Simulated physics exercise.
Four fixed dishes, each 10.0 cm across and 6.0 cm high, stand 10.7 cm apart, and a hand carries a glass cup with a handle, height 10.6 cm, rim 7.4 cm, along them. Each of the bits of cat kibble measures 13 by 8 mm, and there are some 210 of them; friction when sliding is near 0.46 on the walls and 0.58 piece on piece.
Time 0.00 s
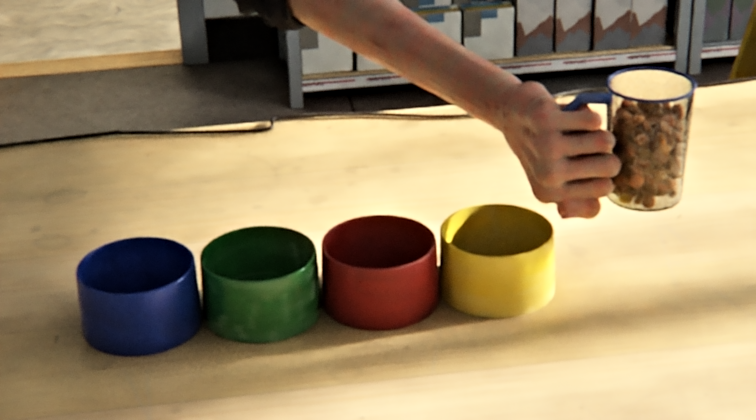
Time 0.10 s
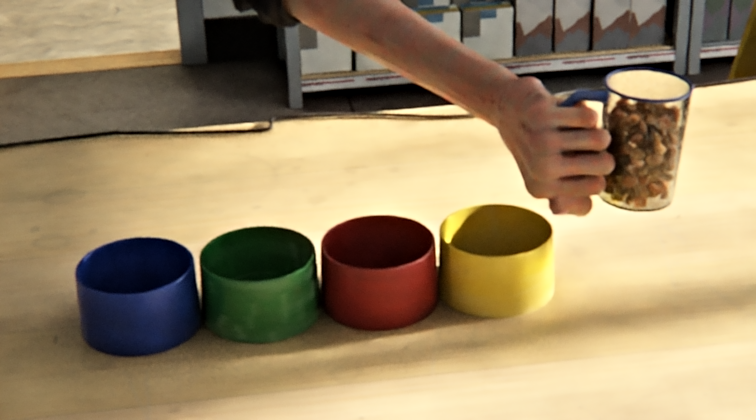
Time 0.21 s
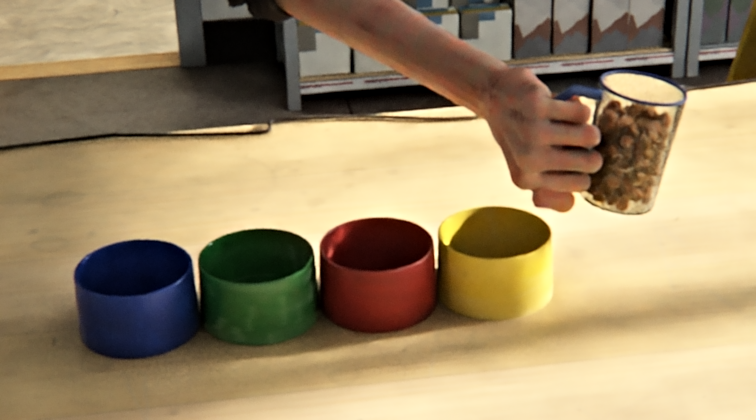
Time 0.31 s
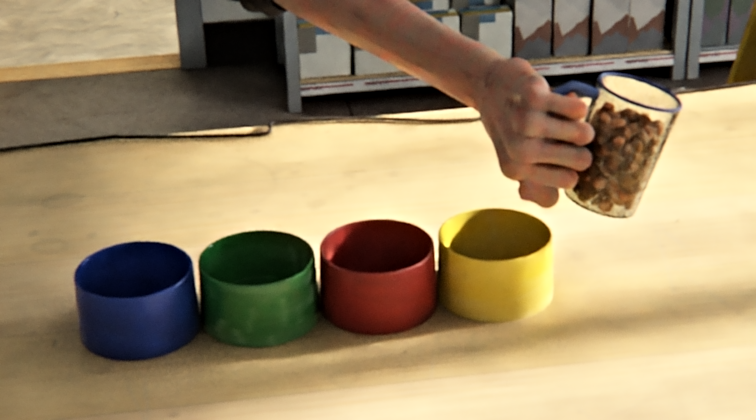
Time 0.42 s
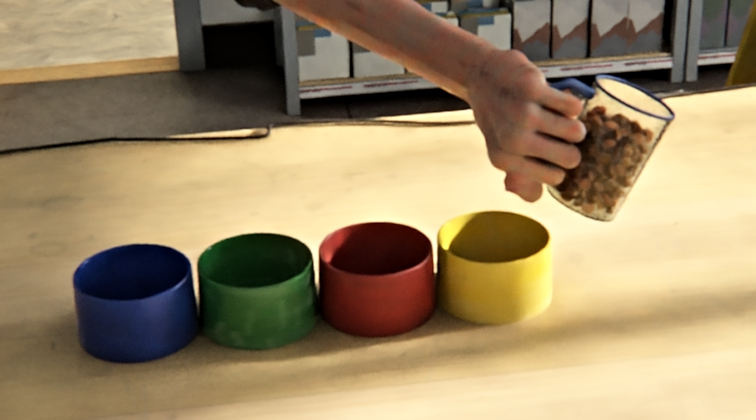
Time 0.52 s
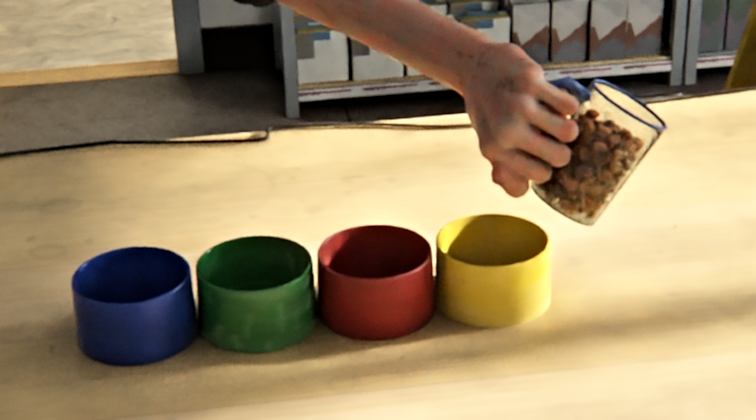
On a pale wooden tabletop in a sunlit room, seen from slightly above with grey shelving behind, four round dishes stand in a row, blue, green, red and yellow from left to right. Above and right of the yellow dish, a hand grips a clear, blue-rimmed cup of brown pieces by its handle. The hand moves slightly left, steadily tilting the cup's rim rightward, while the view drifts very slightly.
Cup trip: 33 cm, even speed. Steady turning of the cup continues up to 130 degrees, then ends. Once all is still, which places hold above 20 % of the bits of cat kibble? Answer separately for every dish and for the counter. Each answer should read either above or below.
Red - below, blue - below, green - below, yellow - above, counter - below.
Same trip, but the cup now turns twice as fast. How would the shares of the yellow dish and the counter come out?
Shares: Yellow 0, counter 100.
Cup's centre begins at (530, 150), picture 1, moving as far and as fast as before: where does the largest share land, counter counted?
The largest share ends at red.
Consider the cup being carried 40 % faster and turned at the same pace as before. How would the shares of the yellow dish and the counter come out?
Yellow: 40; counter: 10.
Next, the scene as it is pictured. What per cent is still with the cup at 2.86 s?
It works out to about 0 per cent of the load.
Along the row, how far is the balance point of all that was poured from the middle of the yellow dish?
About 1 cm to its right.
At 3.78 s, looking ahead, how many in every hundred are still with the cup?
Somewhere near 0 per cent.
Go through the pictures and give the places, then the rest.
Cup at (647, 140), tilt 0 degrees, lip at (692, 81), moved 0.0 cm; middle of the pieces at (649, 155); yellow dish at (497, 230); red dish at (379, 242); green dish at (258, 253); blue dish at (135, 265), in the first frame.
Cup at (642, 141), tilt 3 degrees, lip at (690, 83), moved 0.4 cm; middle of the pieces at (642, 156), in the second frame.
Cup at (630, 144), tilt 10 degrees, lip at (684, 91), moved 1.4 cm; middle of the pieces at (629, 159), in the third frame.
Cup at (619, 147), tilt 18 degrees, lip at (679, 100), moved 2.3 cm; middle of the pieces at (617, 162), in the fourth frame.
Cup at (607, 150), tilt 25 degrees, lip at (671, 111), moved 3.3 cm; middle of the pieces at (603, 165), in the fifth frame.
Cup at (596, 155), tilt 32 degrees, lip at (663, 122), moved 4.3 cm; middle of the pieces at (590, 169); yellow dish at (493, 240); red dish at (374, 251); green dish at (254, 263); blue dish at (131, 275). Its pace works out near 70 degrees a second; the hand travels 9 cm a second, in the sixth frame.
After 1.92 s, tilt 129 degrees; cup holds 40 %, yellow 55 %.
Then, at 2.86 s, tilt 130 degrees; cup holds 0 %, yellow 90 %.
After 3.78 s, tilt 130 degrees; cup holds 0 %, yellow 90 %.
In the end, at 4.1 s, red 0 %, blue 0 %, green 0 %, yellow 90 %, counter 10 %.
